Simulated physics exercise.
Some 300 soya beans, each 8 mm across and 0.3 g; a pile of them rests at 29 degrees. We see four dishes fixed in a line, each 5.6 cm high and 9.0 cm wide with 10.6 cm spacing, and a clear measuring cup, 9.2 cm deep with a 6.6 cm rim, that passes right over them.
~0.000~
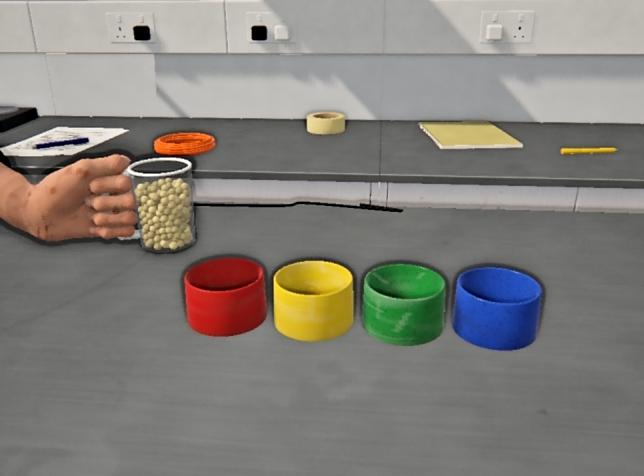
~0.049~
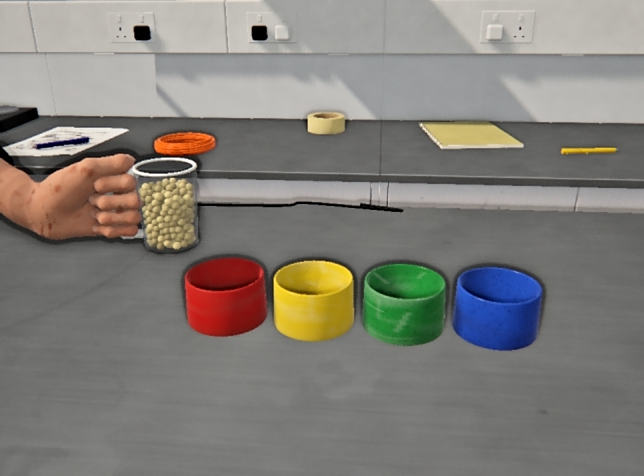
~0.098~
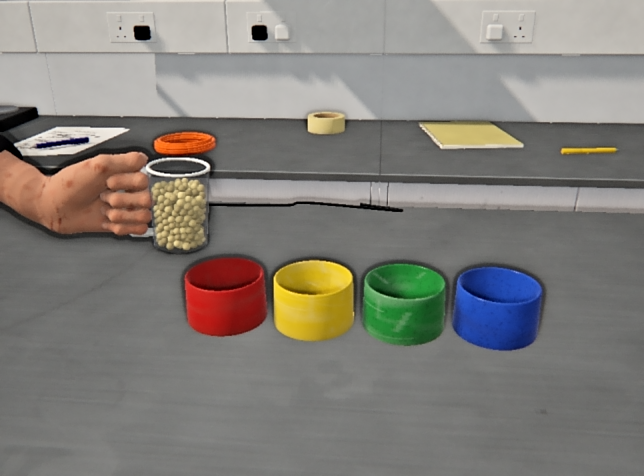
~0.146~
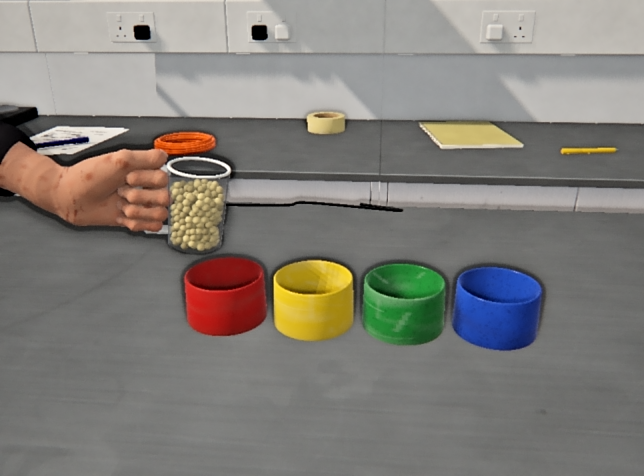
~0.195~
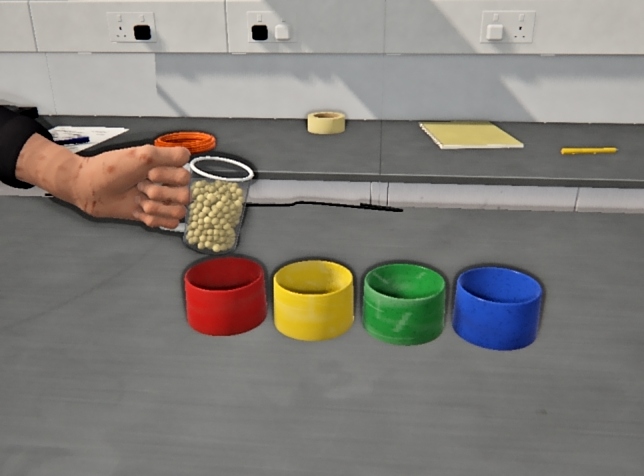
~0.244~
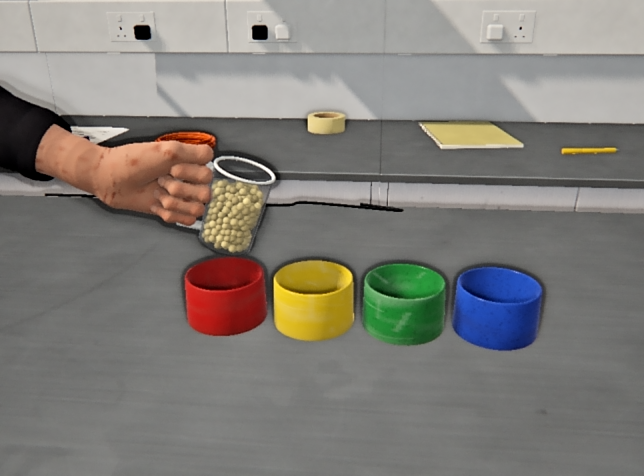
A hand moving a clear cup of pale beans slightly right and tilting it rightward behind red, yellow, green and blue dishes.
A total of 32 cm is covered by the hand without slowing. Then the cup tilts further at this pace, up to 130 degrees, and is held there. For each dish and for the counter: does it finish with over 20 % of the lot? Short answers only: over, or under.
Red under. Blue over. Green under. Yellow under. Counter under.
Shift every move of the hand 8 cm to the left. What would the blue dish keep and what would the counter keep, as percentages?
Blue 0, counter 0.
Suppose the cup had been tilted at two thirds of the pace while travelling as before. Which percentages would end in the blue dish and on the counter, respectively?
In that case the blue dish gets 100 and the counter gets 0.
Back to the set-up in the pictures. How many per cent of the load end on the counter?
Close to 0 %, more or less.
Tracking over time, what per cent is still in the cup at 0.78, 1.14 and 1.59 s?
One after the other: 100, 80, 0 in a hundred.
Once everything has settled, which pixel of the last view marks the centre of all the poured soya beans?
When it all comes to rest, the middle is near (496, 309).
Then, at 0.78 s, tilt 71 degrees; cup holds 100 %.
After 1.14 s, tilt 107 degrees; cup holds 80 %, blue 20 %.
Then, at 1.59 s, tilt 130 degrees; cup holds 0 %, blue 100 %.
At rest (2.0 s), red 0 %, blue 100 %, green 0 %, yellow 0 %, counter 0 %.
